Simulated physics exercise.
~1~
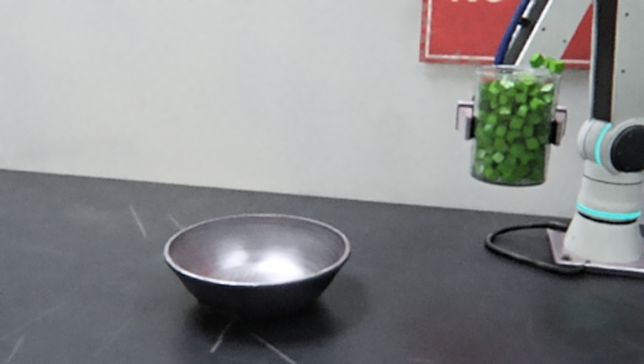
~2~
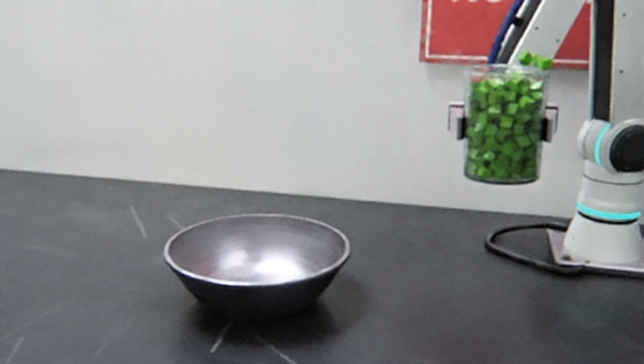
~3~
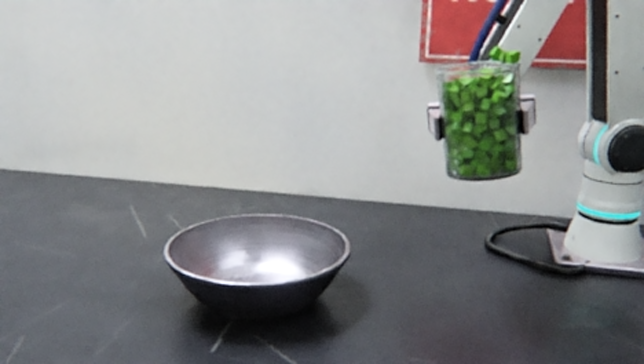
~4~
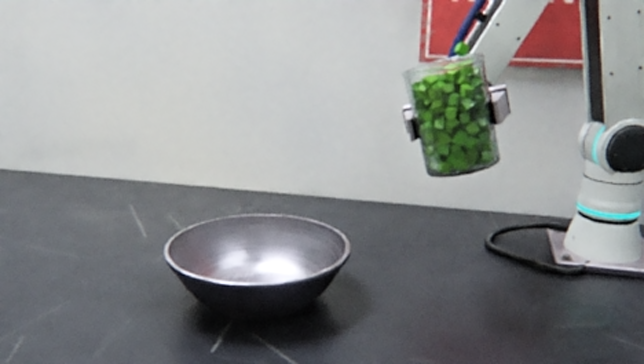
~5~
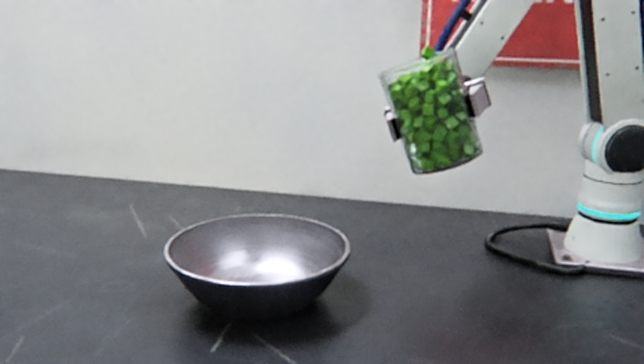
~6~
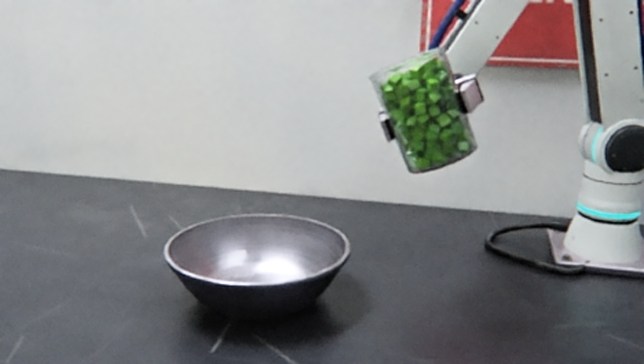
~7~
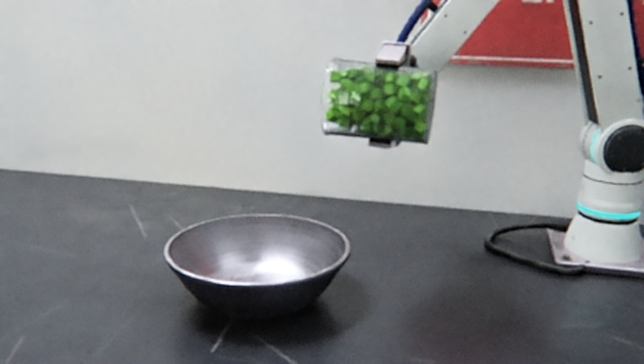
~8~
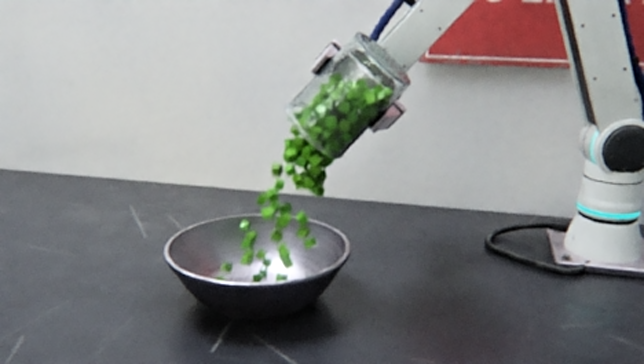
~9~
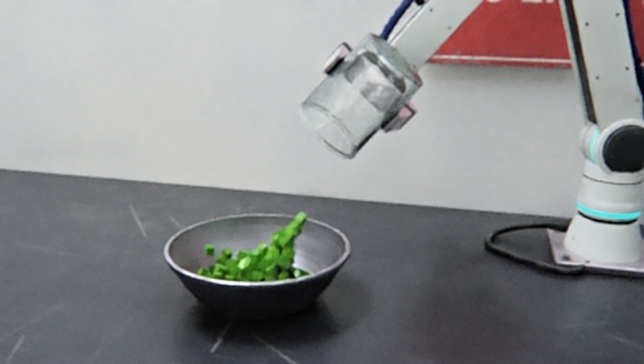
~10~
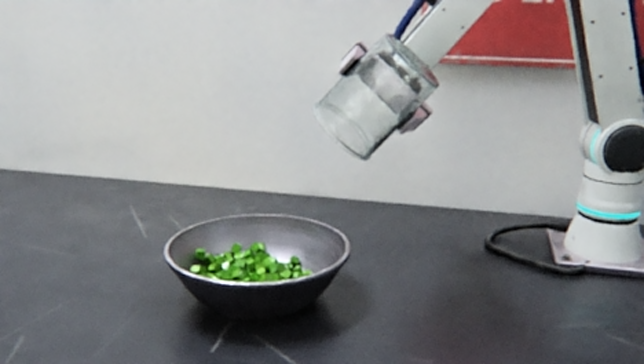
A robot arm carried a clear beaker full of green vegetable dice to the left, tilting it until it tipped over and poured them into a dark metal bowl on the black table, then drew the empty beaker back slightly, leaving the dice heaped in the bowl.
